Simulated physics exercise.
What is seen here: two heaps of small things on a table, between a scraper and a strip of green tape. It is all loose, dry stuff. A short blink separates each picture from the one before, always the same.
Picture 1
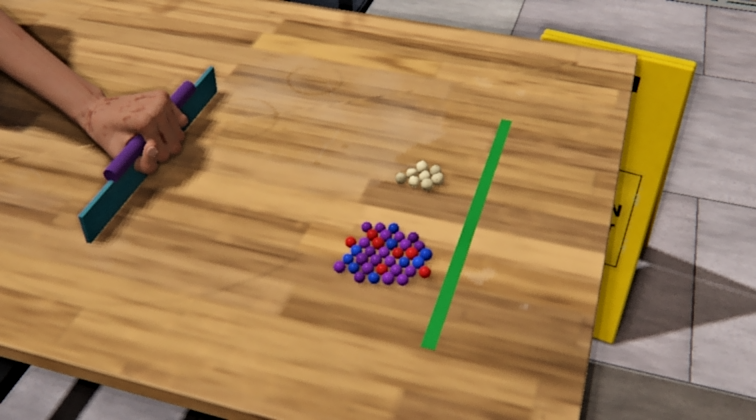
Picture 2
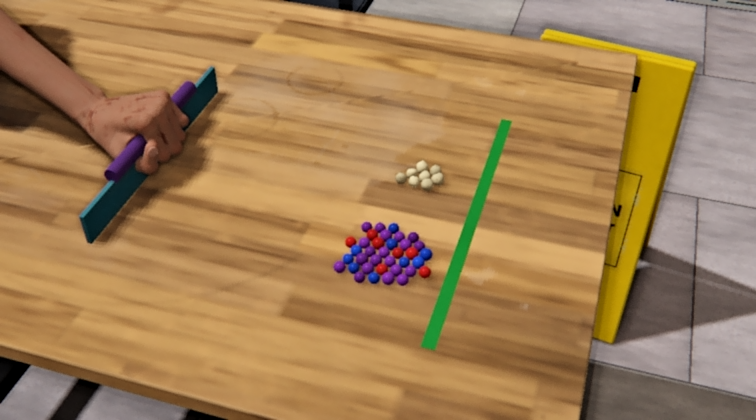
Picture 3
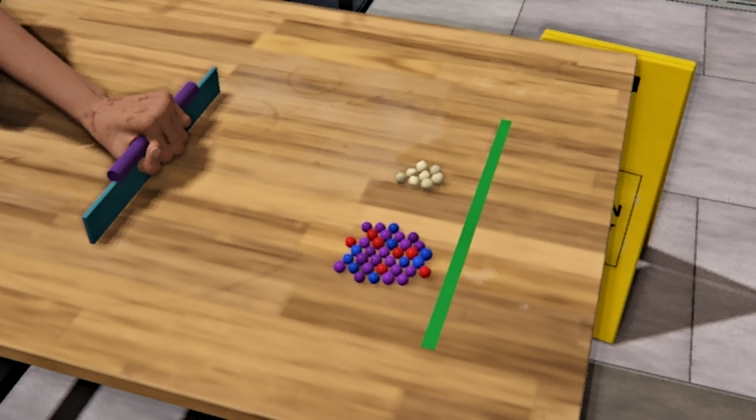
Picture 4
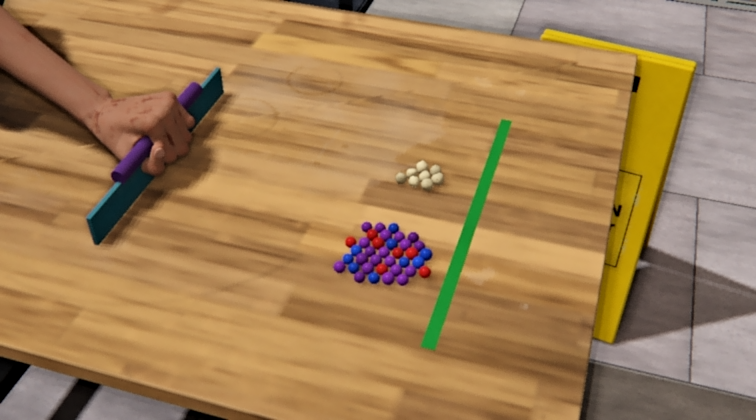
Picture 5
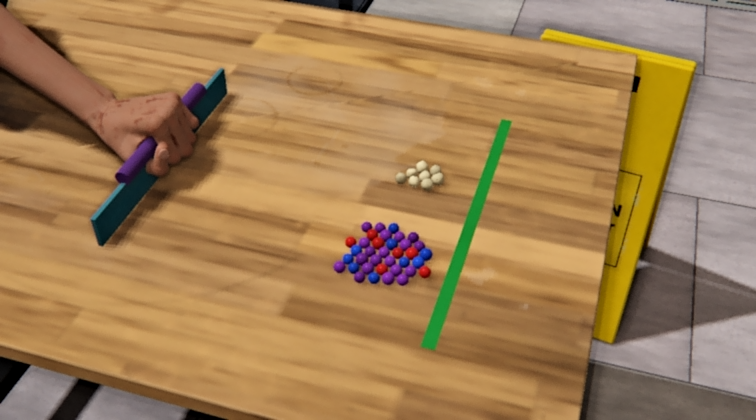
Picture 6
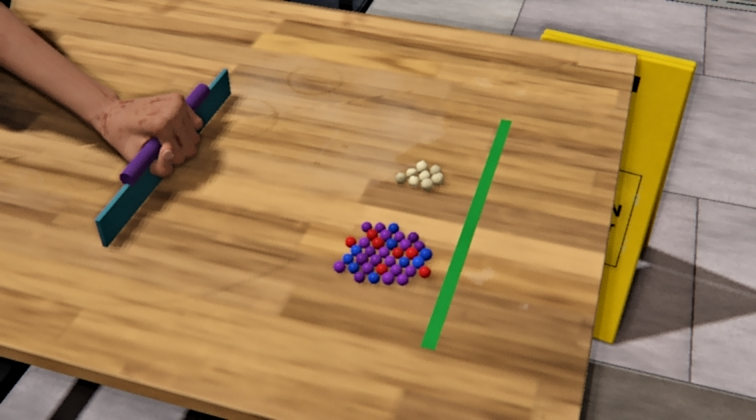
The clip opens on a wooden table with a hand gripping a teal scraper by its purple handle, at left. The hand then edges the scraper very slightly to the right, while the pale pieces and the red, blue and purple beads stay still beside the green strip.
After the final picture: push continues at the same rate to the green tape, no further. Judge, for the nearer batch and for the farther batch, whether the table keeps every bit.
Nearer batch: Every bit kept; farther batch: Every bit kept.
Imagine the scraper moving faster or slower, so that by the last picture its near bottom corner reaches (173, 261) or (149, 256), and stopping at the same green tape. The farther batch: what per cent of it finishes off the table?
Roughly 0 per cent the first time and 0 per cent the second.
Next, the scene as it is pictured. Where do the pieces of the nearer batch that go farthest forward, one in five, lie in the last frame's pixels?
Centre of the leading fifth at rest: Around (504, 293).
Then, 2.10 s later than the last frame, scraper still moving, near (320, 166); nearer batch all on the table, its front near (425, 272); farther batch all on the table, its front near (438, 179).
Then, 4.21 s later than the last frame, scraper stopped at the green tape; nearer batch all on the table, its front near (502, 258); farther batch all on the table, its front near (509, 200).
Then, 4.49 s later than the last frame, scraper stopped at the green tape; nearer batch all on the table, its front near (516, 259); farther batch all on the table, its front near (509, 200).
When it is over, scraper stopped at the green tape; nearer batch all on the table, its front near (518, 259); farther batch all on the table, its front near (509, 200).
